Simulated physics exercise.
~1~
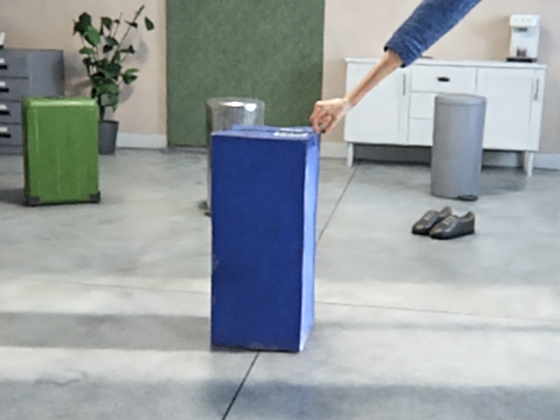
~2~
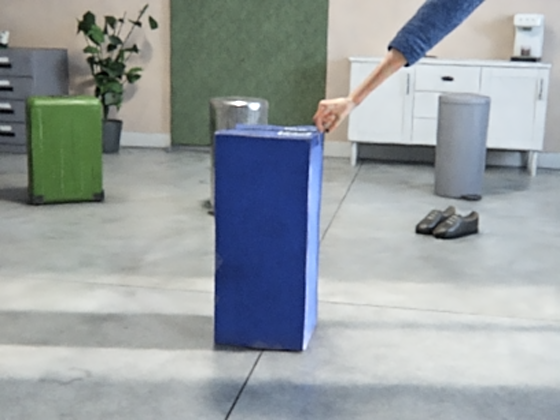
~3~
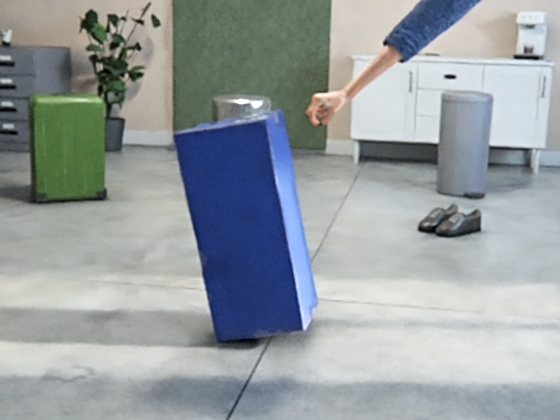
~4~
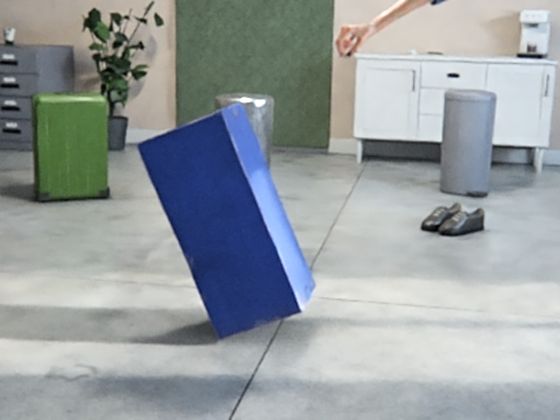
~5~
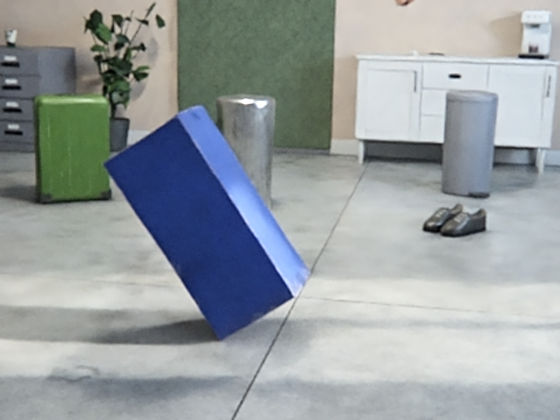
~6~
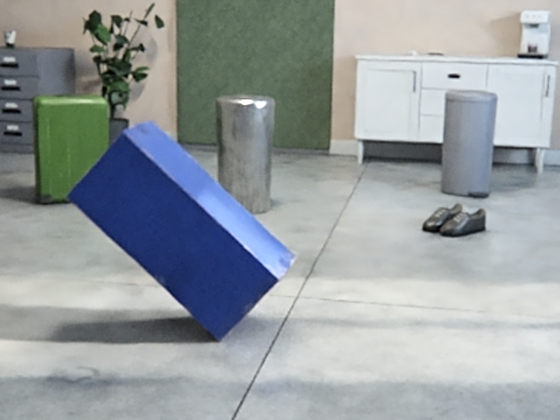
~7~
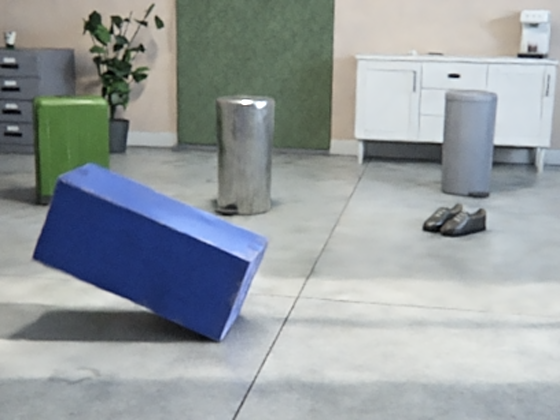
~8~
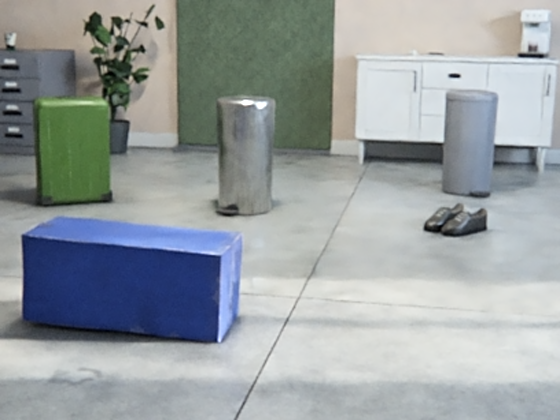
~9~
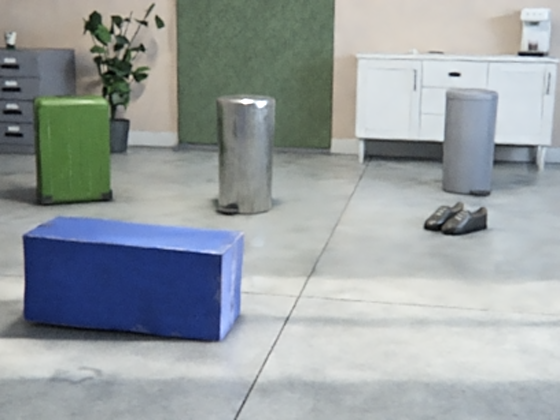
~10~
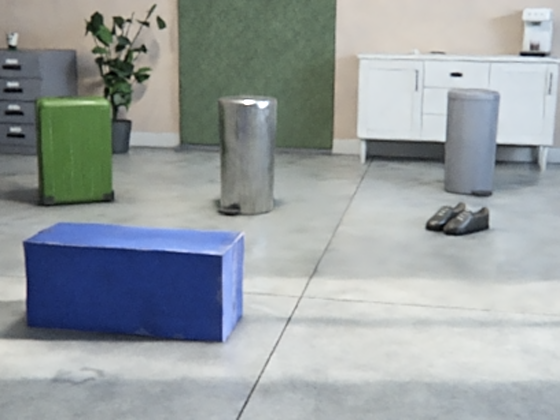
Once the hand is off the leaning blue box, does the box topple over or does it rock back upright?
The blue box topples over to the left and ends up lying on its side on the floor.
